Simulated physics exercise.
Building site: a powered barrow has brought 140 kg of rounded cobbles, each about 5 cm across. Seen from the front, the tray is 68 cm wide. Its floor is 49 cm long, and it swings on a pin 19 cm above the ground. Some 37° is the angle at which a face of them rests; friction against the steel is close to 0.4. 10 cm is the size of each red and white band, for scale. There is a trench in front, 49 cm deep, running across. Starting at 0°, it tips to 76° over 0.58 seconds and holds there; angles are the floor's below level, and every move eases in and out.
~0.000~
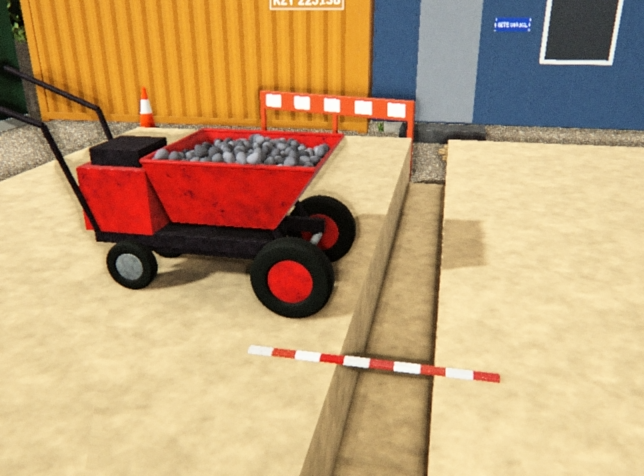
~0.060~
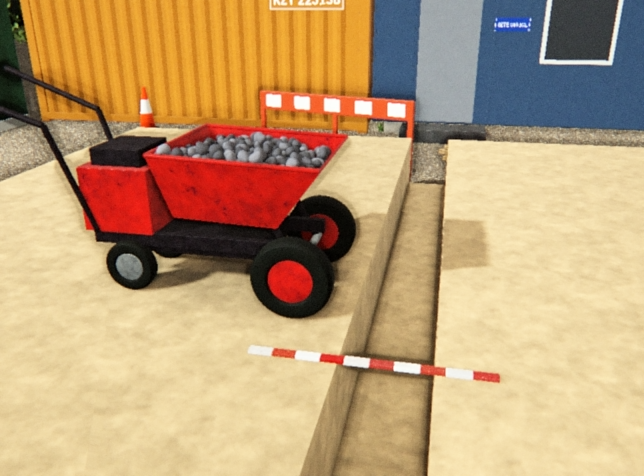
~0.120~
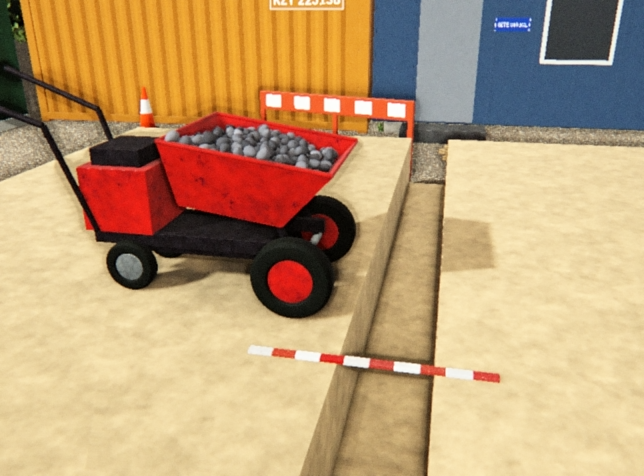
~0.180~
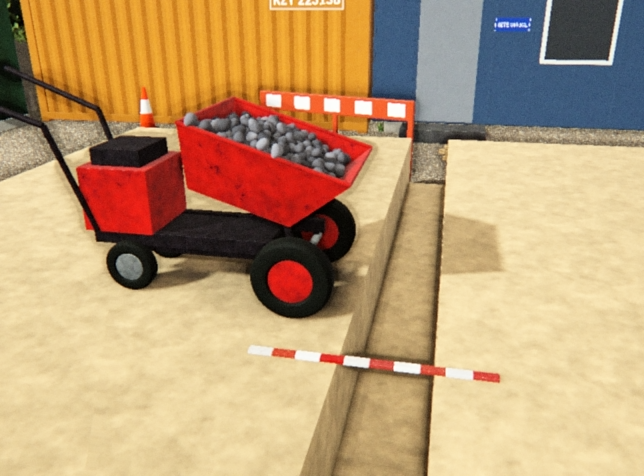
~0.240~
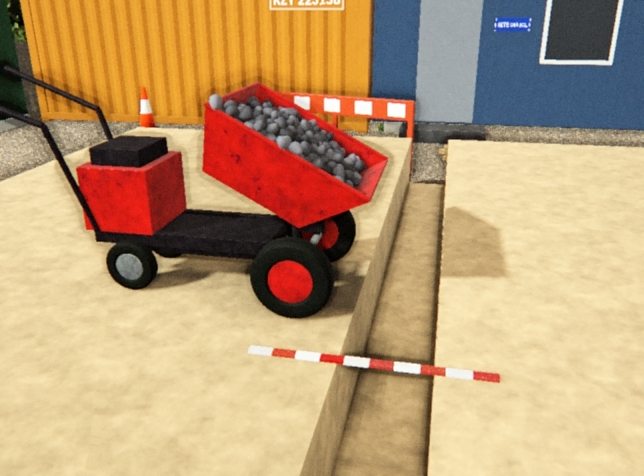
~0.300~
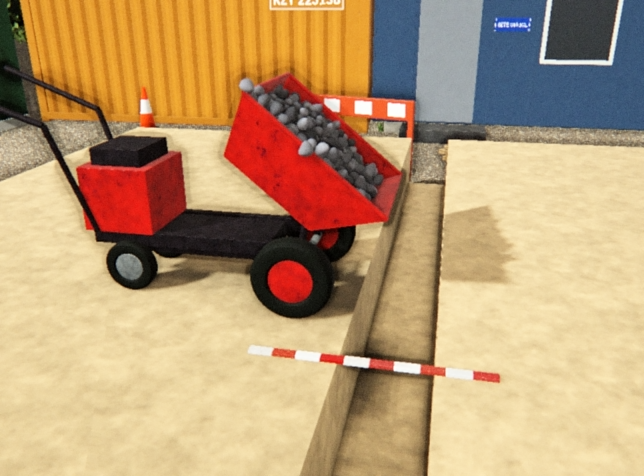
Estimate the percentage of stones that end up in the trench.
Roughly 19 per cent.
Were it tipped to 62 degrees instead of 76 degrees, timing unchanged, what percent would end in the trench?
Roughly 20%.
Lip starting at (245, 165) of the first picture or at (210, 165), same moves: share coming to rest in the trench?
I'd expect some 80 per cent, then some 90.
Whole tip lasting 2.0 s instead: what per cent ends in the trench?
About 45%.
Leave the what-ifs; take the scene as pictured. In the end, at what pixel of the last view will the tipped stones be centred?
At about pixel (514, 302) in the last view.
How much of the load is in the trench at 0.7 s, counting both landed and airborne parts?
Around 5 per cent of it, at that instant.
After 0.4 s the floor is at 63°; 99 % in the tray; the foremost stones are at (410, 222).
After 0.7 s the floor is at 76°; 51 % in the tray, 4 % in the trench, 44 % past the trench; the foremost stones are at (515, 300).
After 1.0 s the floor is at 76°; 6 % in the tray, 12 % in the trench, 82 % past the trench; the foremost stones are past the picture's edge.
After 3.0 s the floor is at 76°; 0 % in the tray, 19 % in the trench, 81 % past the trench; the foremost stones are past the picture's edge.
